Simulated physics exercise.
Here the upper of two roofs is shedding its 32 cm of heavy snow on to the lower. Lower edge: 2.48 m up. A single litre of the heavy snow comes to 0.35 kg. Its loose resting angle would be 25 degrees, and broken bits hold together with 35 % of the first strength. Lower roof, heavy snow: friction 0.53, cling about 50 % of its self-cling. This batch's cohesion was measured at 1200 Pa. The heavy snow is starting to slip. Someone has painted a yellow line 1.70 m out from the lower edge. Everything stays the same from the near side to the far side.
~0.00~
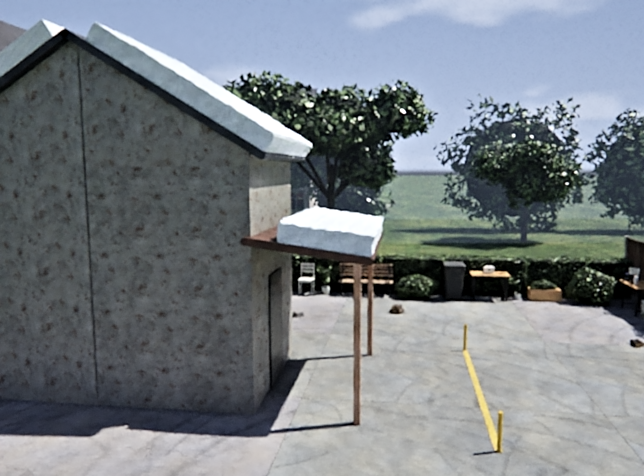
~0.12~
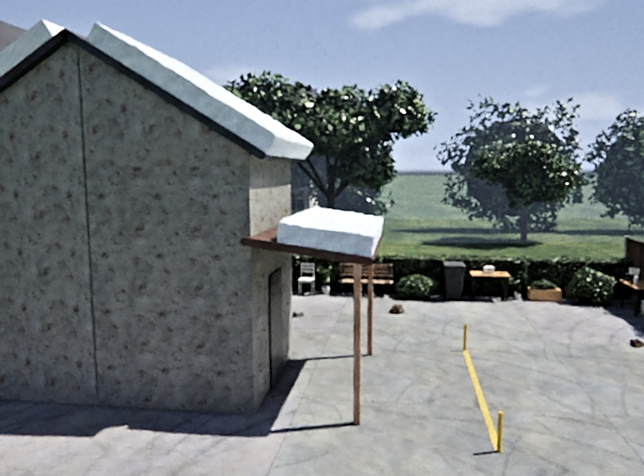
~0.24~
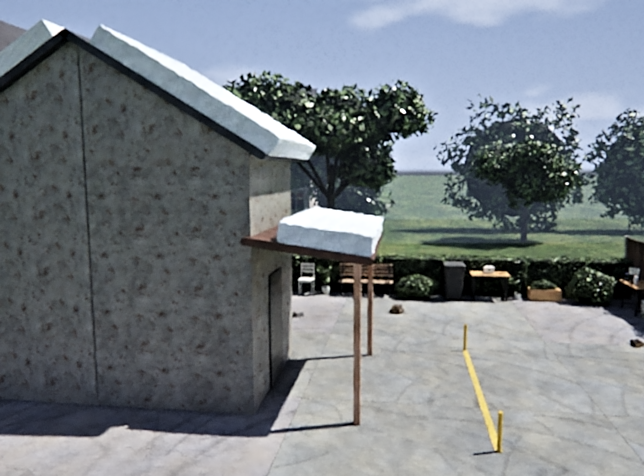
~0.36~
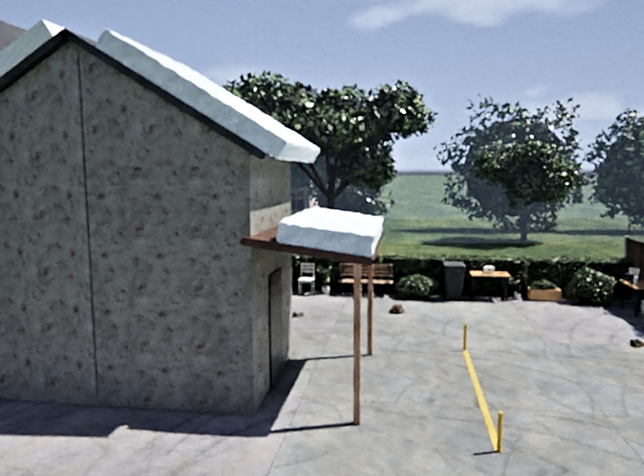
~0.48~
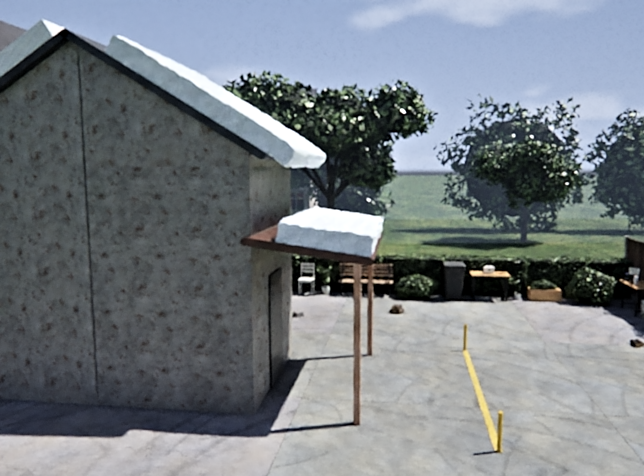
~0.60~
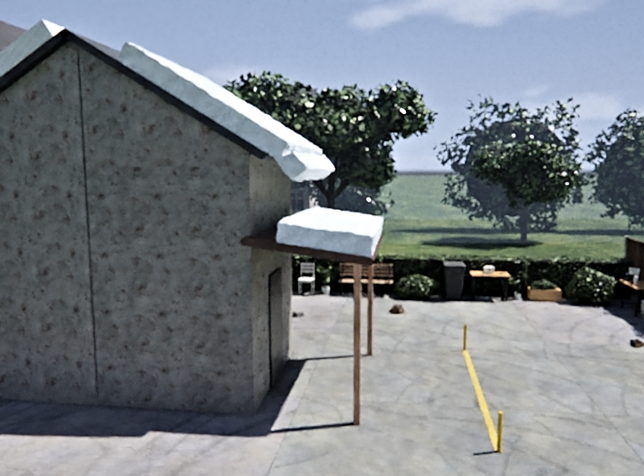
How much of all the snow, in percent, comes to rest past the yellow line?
Close to 33 percent.
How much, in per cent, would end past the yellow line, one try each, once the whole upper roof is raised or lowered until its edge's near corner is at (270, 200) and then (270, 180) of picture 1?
First try 3 %, second try 12 %.
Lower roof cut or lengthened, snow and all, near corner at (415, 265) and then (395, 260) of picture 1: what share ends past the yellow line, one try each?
Close to 20 % on the first try, close to 25 % on the next.
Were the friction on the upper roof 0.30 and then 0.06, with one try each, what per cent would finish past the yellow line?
Roughly 16 per cent first, roughly 40 per cent second.
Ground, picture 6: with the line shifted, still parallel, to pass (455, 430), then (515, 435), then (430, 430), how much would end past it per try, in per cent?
I'd guess near 45 %, then near 25 %, and near 55 % on the last try.
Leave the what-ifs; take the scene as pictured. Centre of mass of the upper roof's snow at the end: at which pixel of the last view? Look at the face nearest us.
Around (484, 388).
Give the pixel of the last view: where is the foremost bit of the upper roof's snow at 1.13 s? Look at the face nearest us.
Look roughly at (368, 230).
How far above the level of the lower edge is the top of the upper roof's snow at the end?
0.6 m, give or take.
After 1.13 s, none is below the lower edge and 0 % is past the line.
After 1.75 s, 28 % is below the lower edge and 0 % is past the line.
After 2.38 s, 63 % is below the lower edge and 32 % is past the line.
After 3.00 s, 64 % is below the lower edge and 33 % is past the line.
After 3.50 s, 64 % is below the lower edge and 33 % is past the line.
